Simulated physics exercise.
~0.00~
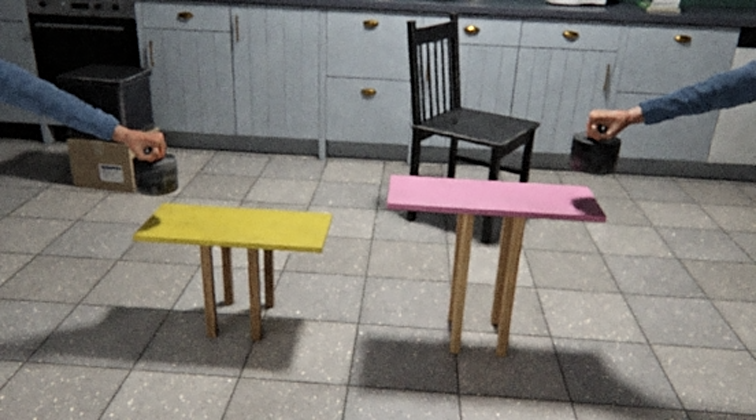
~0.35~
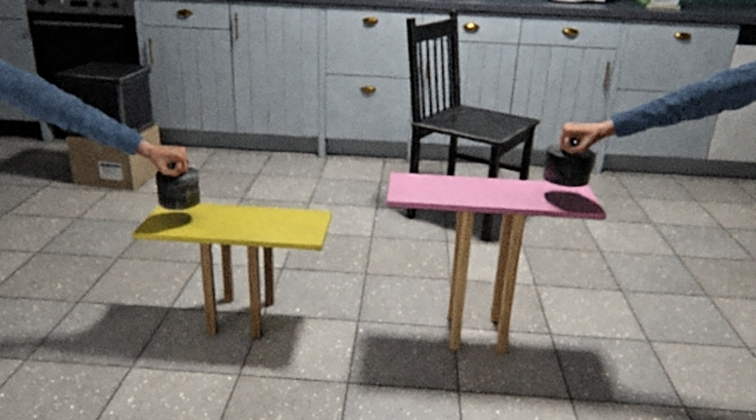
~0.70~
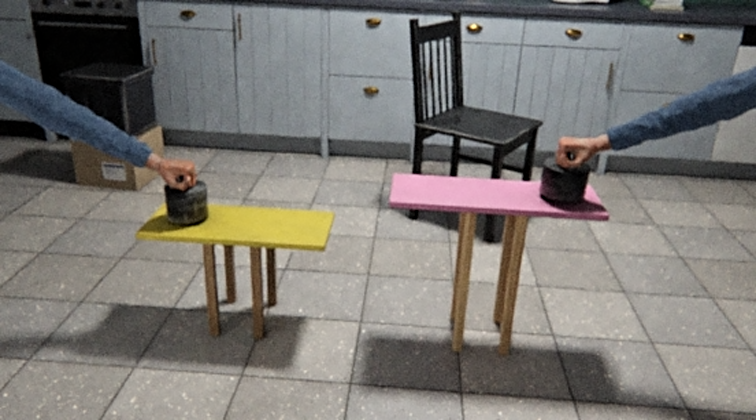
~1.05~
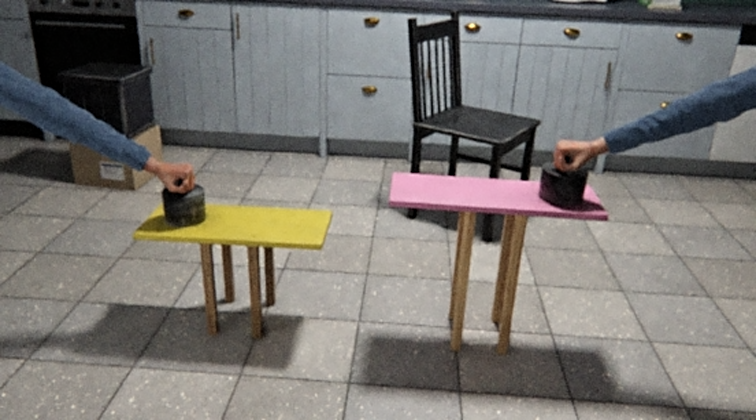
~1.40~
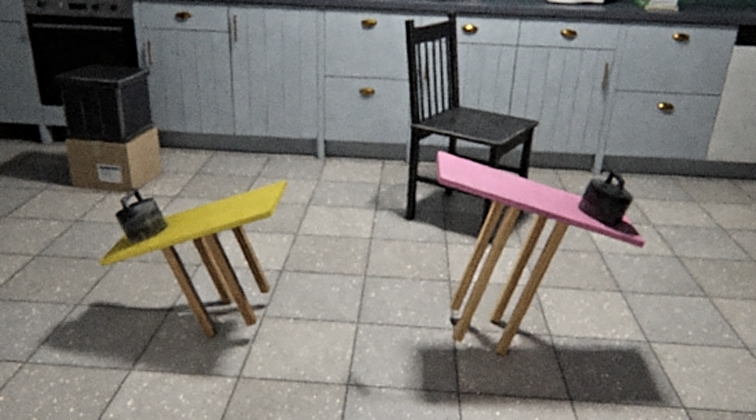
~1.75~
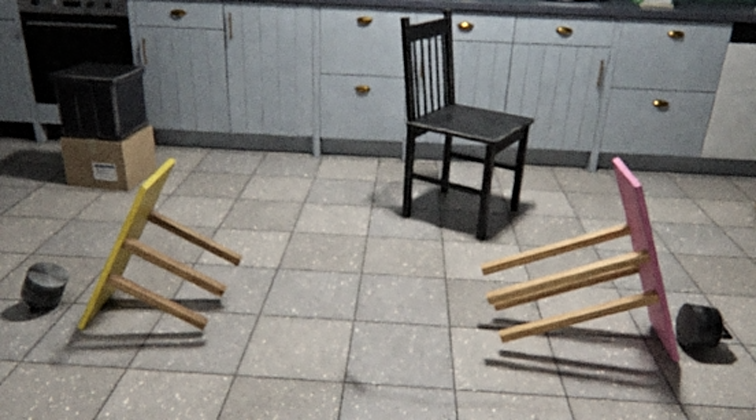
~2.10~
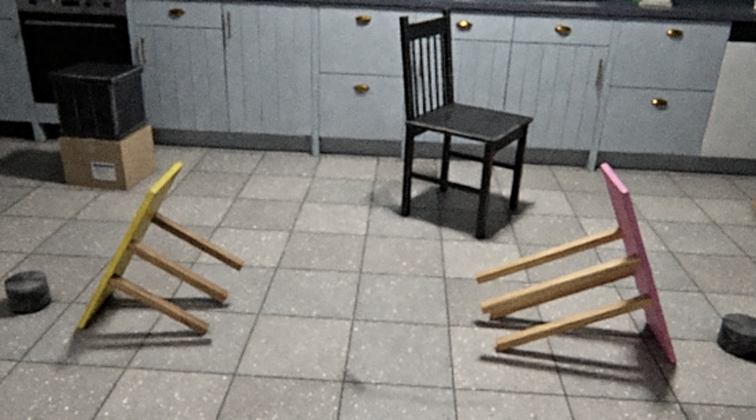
The clip shows two hands lowering dark, round objects onto the outer ends of a yellow stand and a taller pink stand, then letting go; both stands tip outward and topple onto their sides, and the objects end up on the tiled floor beside them.
